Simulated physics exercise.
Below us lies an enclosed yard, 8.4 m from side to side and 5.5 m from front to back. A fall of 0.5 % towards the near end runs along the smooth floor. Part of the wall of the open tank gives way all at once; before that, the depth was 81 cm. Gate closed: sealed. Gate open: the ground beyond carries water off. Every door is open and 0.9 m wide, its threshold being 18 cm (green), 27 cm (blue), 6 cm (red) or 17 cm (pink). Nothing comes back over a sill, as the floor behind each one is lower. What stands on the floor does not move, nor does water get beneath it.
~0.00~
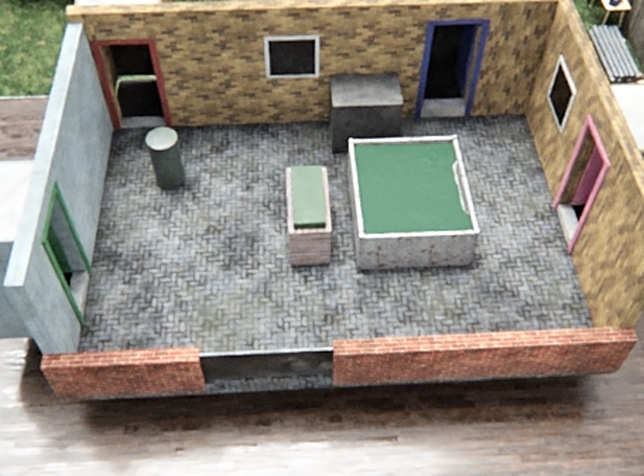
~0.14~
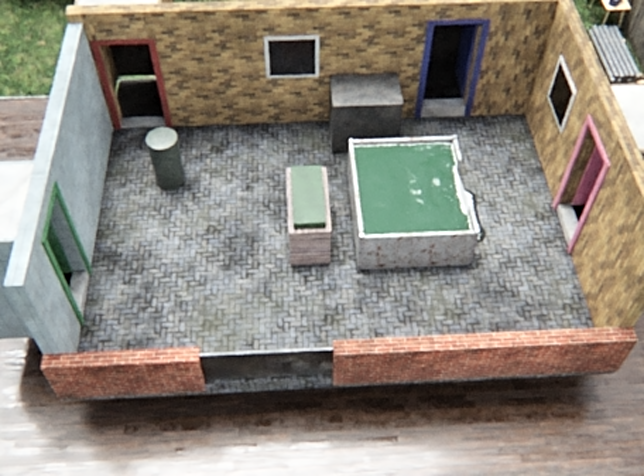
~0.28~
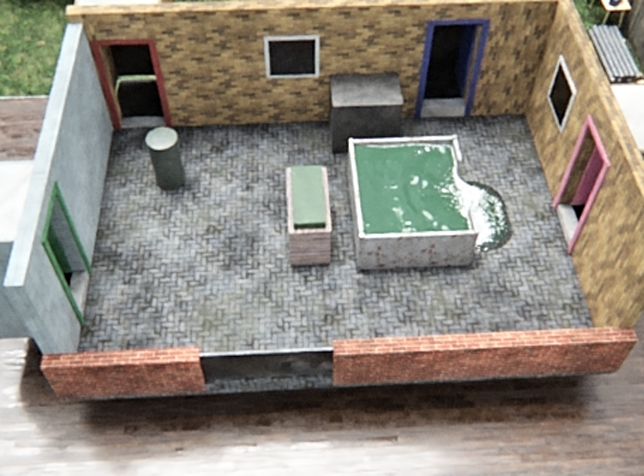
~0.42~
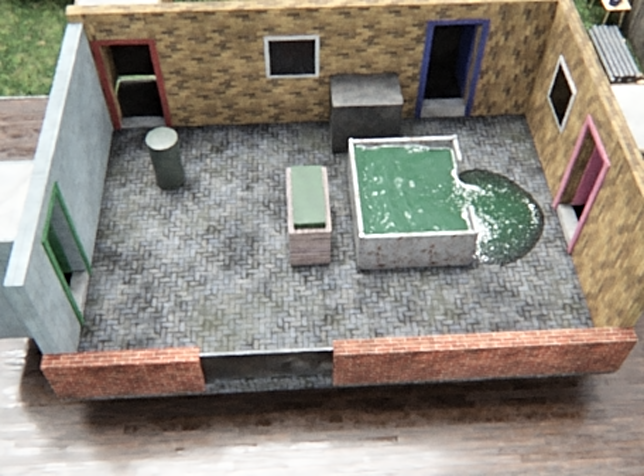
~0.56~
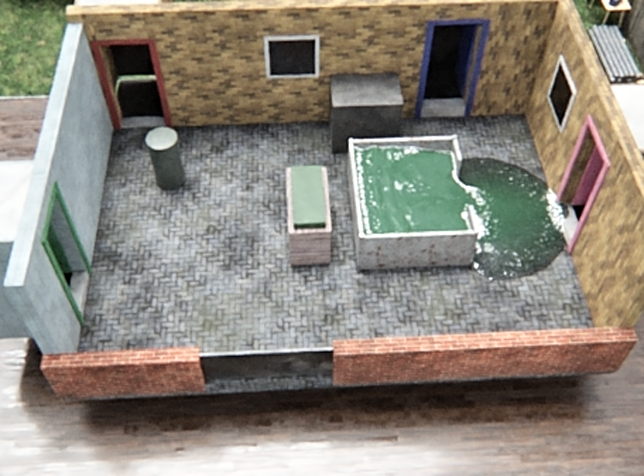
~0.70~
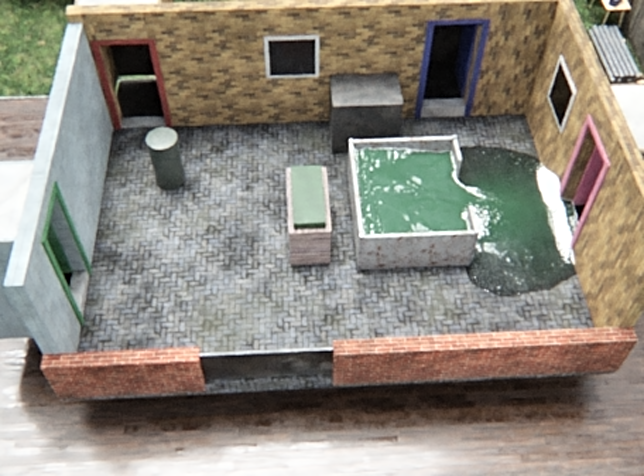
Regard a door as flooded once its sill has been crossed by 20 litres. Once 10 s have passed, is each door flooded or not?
Green door: Short. Blue door: Short. Red door: Short. Pink door: Surplus.
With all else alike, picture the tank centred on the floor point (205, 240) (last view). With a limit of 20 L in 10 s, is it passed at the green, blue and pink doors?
Result - green door does not exceed it, blue door does not exceed it, pink door does not exceed it.
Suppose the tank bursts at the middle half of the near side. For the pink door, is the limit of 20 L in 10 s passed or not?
At the pink door the limit is not exceeded.
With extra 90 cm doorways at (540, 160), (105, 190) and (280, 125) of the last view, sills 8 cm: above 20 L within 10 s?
Result in order - more than that, not enough, not enough.
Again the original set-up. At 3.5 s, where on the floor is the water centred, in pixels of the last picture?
I'd say somewhere around (455, 218).
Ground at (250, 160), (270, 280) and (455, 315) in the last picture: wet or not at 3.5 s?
Untouched, untouched, soaked.
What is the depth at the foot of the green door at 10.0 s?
About 9.5 centimetres.
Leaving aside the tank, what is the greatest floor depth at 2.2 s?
I'd put it at close to 39 cm.
After 1.4 s water covers 15 % of the floor and is deepest (46 cm) near (550, 206); green door not reached, blue door not reached, red door not reached, pink door 44 cm at the sill, 126 L in.
After 2.2 s water covers 20 % of the floor and is deepest (39 cm) near (524, 125); green door not reached, blue door 10 cm at the sill, 0 L in, red door not reached, pink door 37 cm at the sill, 262 L in.
After 3.5 s water covers 40 % of the floor and is deepest (29 cm) near (550, 206); green door not reached, blue door 12 cm at the sill, 0 L in, red door not reached, pink door 28 cm at the sill, 350 L in.
After 6.0 s water covers 75 % of the floor and is deepest (20 cm) near (407, 168); green door not reached, blue door 16 cm at the sill, 0 L in, red door not reached, pink door 17 cm at the sill, 393 L in.
After 10.0 s water covers 95 % of the floor and is deepest (16 cm) near (574, 352); green door 10 cm at the sill, 0 L in, blue door 11 cm at the sill, 0 L in, red door 5 cm at the sill, 0 L in, pink door 10 cm at the sill, 394 L in.
